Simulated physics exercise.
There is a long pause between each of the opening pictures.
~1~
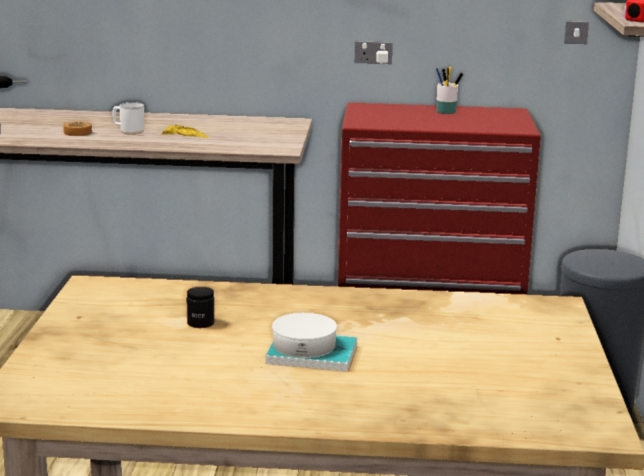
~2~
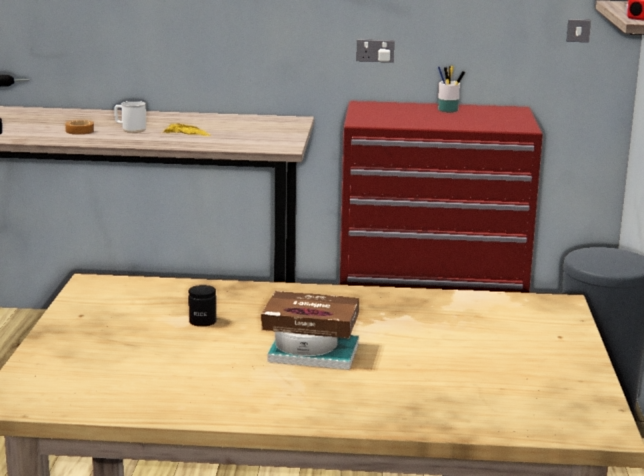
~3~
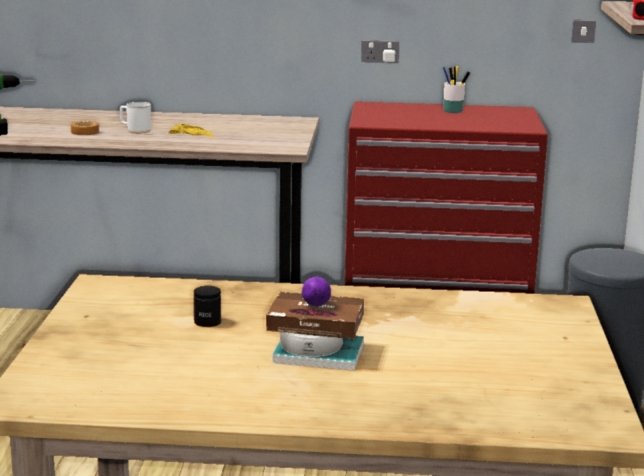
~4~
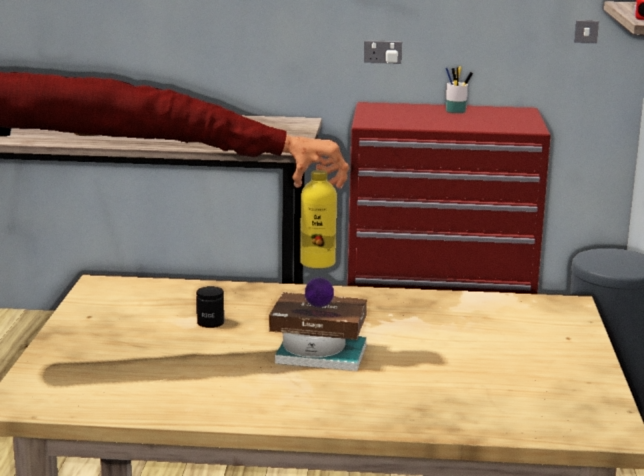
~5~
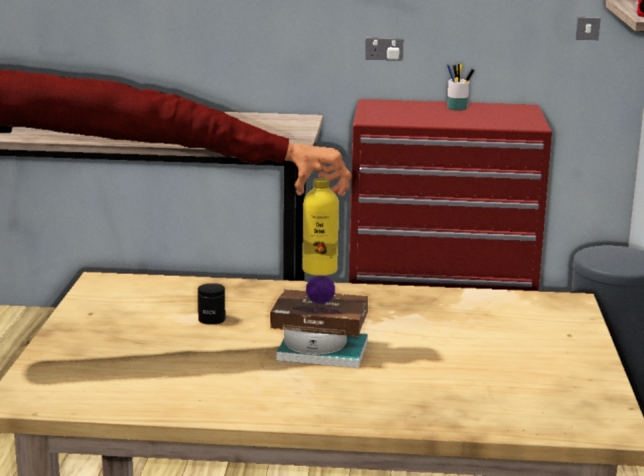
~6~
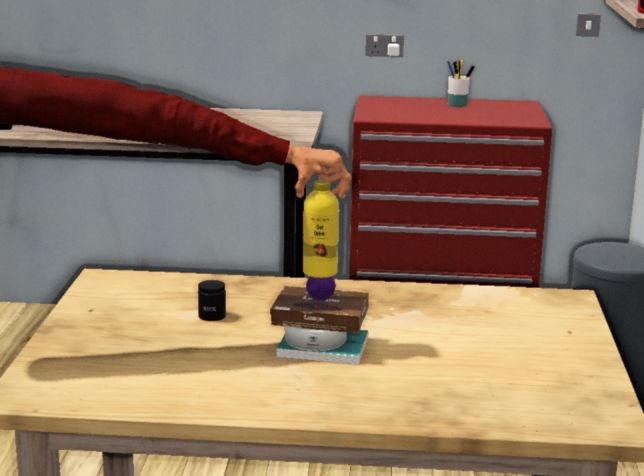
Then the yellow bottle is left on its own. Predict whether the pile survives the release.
It falls down.
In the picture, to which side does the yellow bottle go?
Pretty clearly in the leftward direction.
Then, 0.80 s past the last view, yellow bottle now fallen.
Then, 1.00 s past the last view, purple ball displaced a little.
Finally, fallen, yellow bottle; the other 5 still in place. Final places as the last picture's camera would see them, yellow bottle near (223, 324). The pile loses its balance.
